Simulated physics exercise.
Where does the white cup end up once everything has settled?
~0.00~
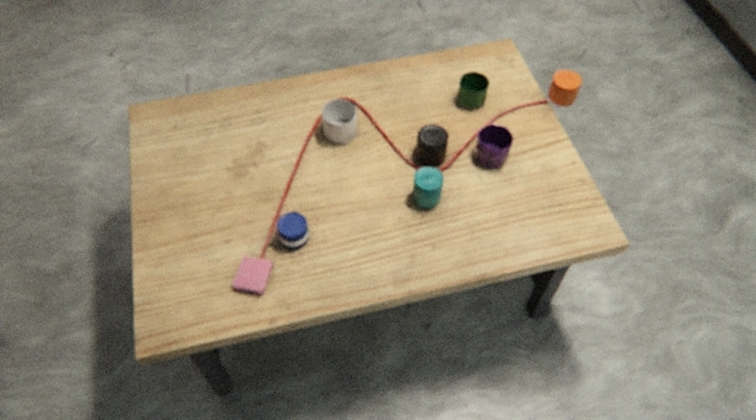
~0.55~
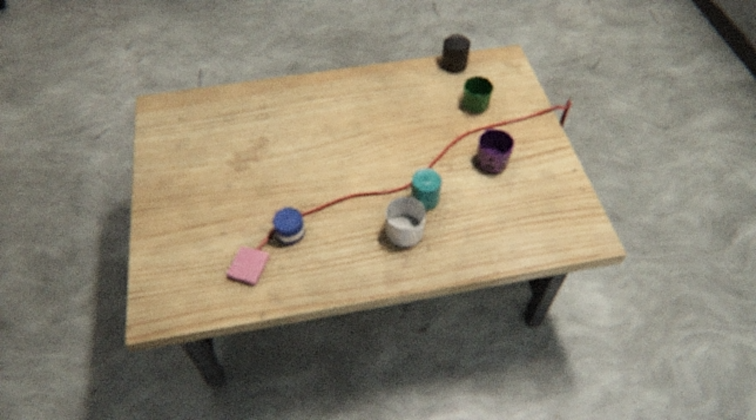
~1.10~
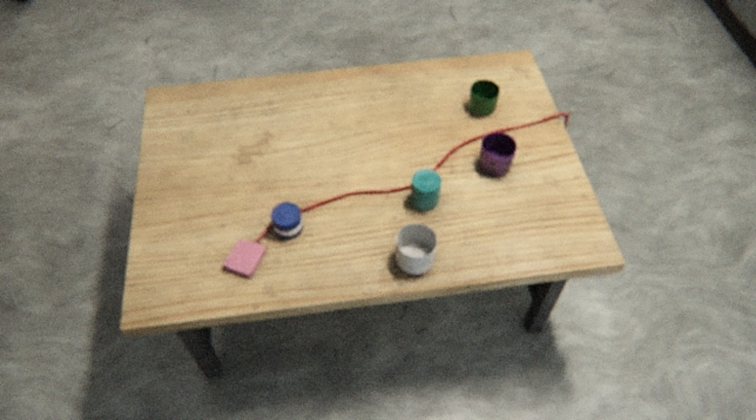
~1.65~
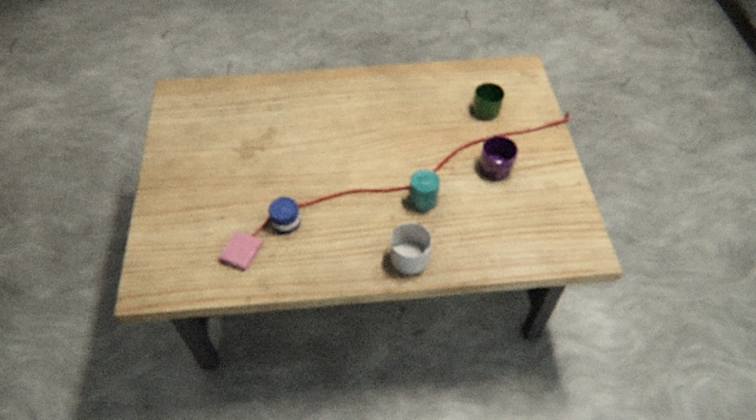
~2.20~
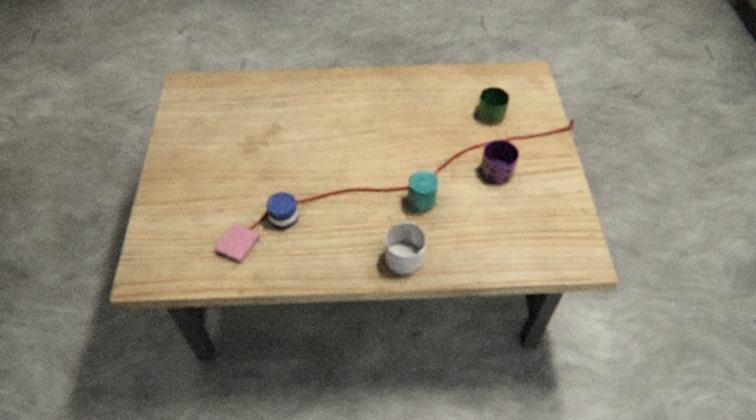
The white cup ends up still on the tabletop, close to the near edge and below the teal container.
